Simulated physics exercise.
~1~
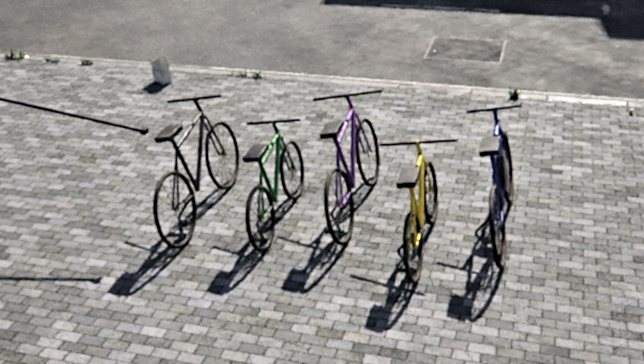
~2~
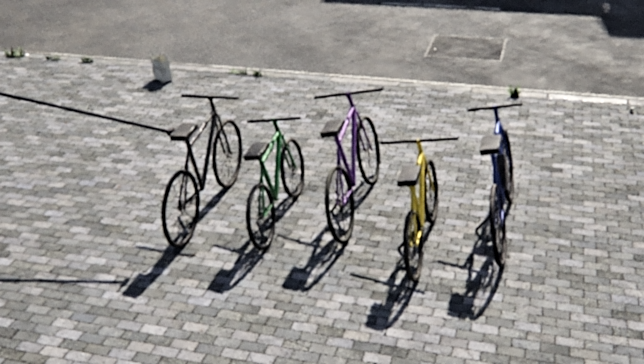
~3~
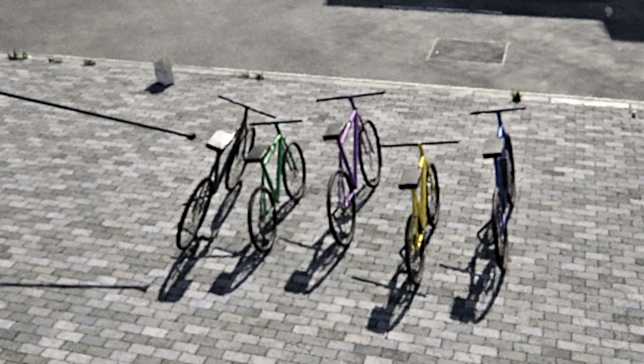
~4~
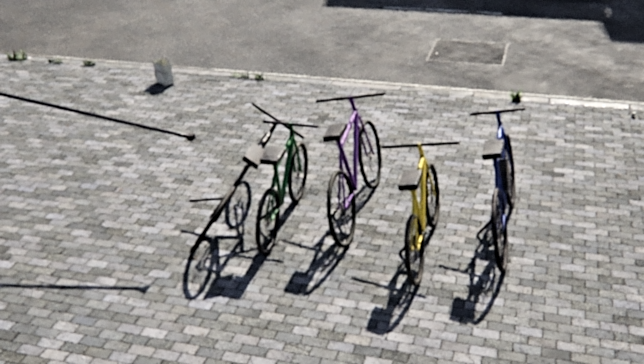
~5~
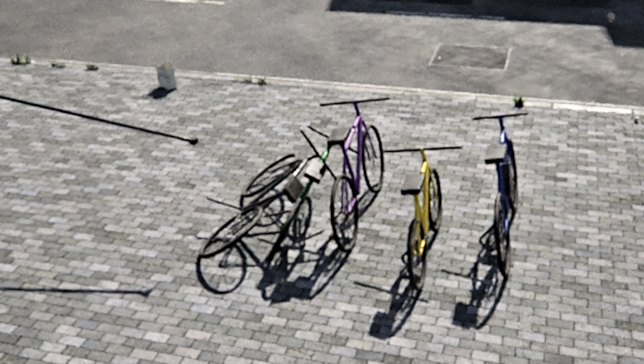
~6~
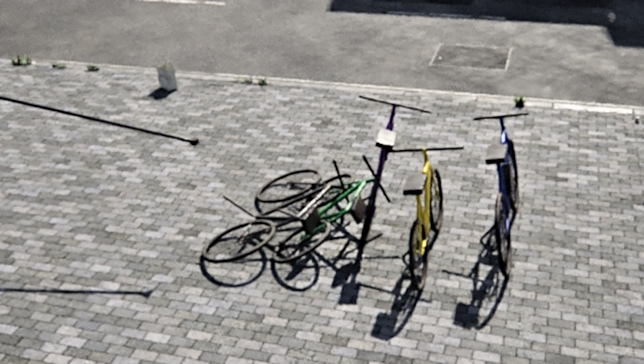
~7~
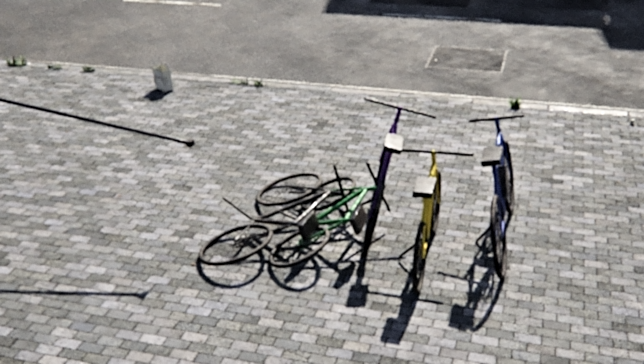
At first, five bicycles stand side by side on sunlit gray paving, while a thin dark pole reaches in from the left toward the nearest one. The pole pushes against the first bicycle's saddle, then stops as the bike tips to the right. It leans into the green bicycle, which tilts in turn, and the two sink together toward the ground. As they drop, the purple bicycle is tipped over toward the yellow one, which also tilts slightly. In the end, the first and green bikes lie tangled flat, the purple one leans at the yellow, and the blue stays upright.
